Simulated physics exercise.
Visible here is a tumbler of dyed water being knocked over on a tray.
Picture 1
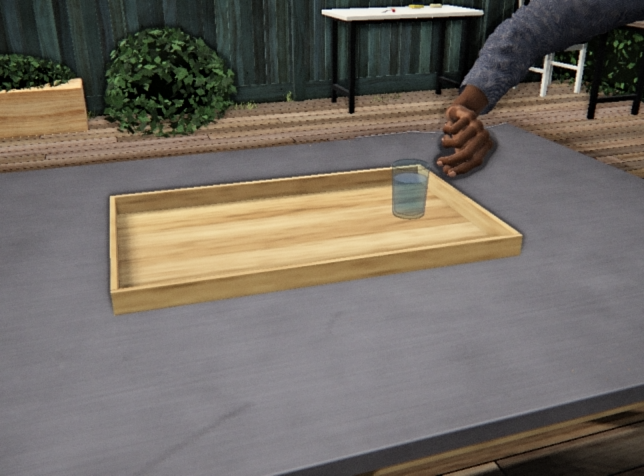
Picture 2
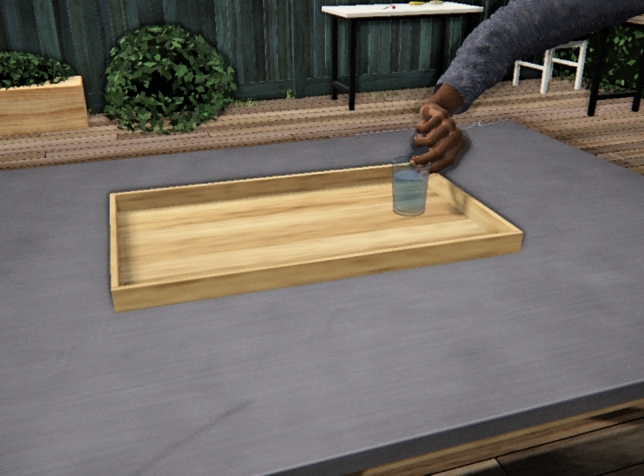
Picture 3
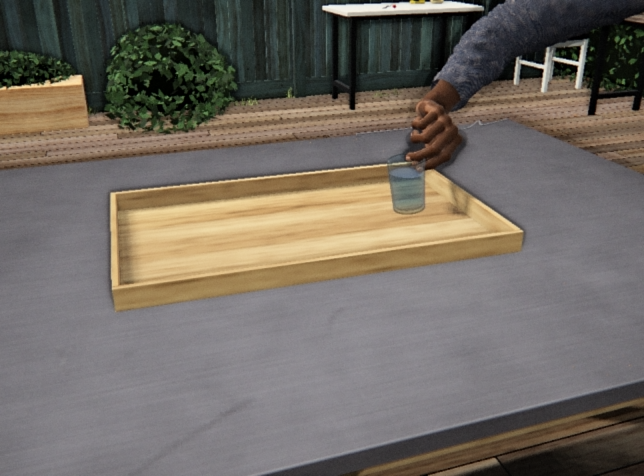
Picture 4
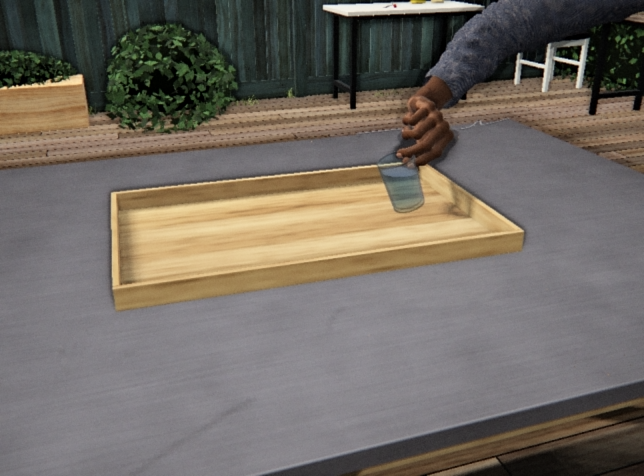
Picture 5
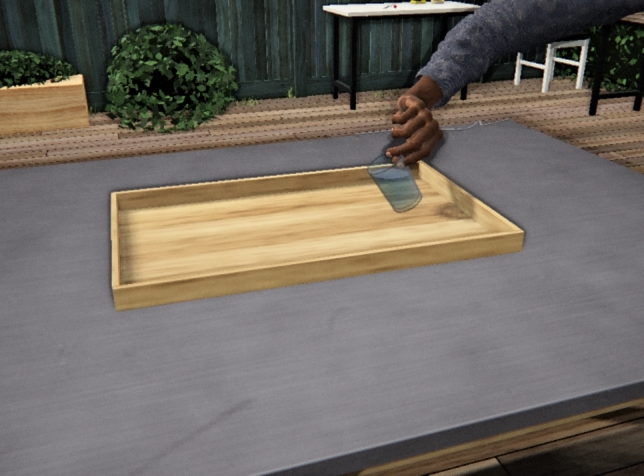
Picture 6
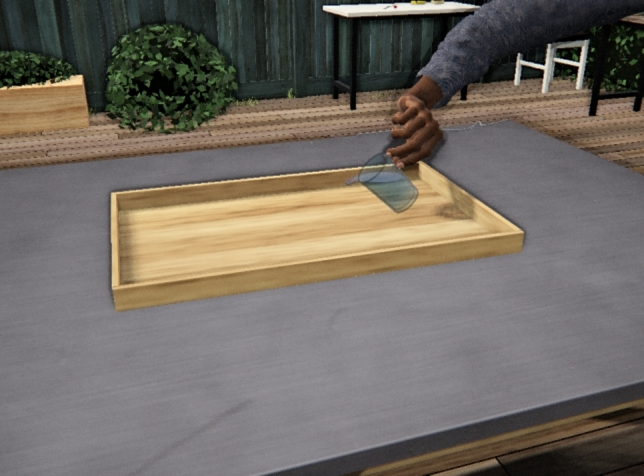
A hand reaches to a tumbler of bluish water on a wooden tray and tips it leftward.
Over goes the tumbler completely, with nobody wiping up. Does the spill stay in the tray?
The tray keeps it.
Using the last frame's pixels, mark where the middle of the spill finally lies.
Its centre ends up near (209, 232) in the last picture.
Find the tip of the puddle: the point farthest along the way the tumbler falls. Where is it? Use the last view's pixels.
(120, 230), more or less.
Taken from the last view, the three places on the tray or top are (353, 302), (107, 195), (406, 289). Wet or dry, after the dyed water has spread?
Spot one - never touched; spot two - never touched; spot three - never touched.
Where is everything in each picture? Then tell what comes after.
It stands upright; tumbler (410, 187) about two thirds full; tray (336, 258), in the first picture.
Fingers against its side; tumbler about two thirds full, surface at (410, 175), in the second picture.
Fingers against its side; tumbler (407, 182) about two thirds full, in the third picture.
Fingers against its side; tumbler about two thirds full, surface at (399, 172); tray (338, 254), in the fourth picture.
Fingers against its side; tumbler (395, 181) tipped 30°, in the fifth picture.
It is falling; tumbler (388, 183) tipped 45°, in the sixth picture.
A moment on, the tumbler lies in the tray; the puddle covers about as much as a plate; the rim holds it.
Further on, the puddle covers about as much as a tray; the rim holds it.
When it is over, the puddle covers about as much as a tray; the rim holds it.
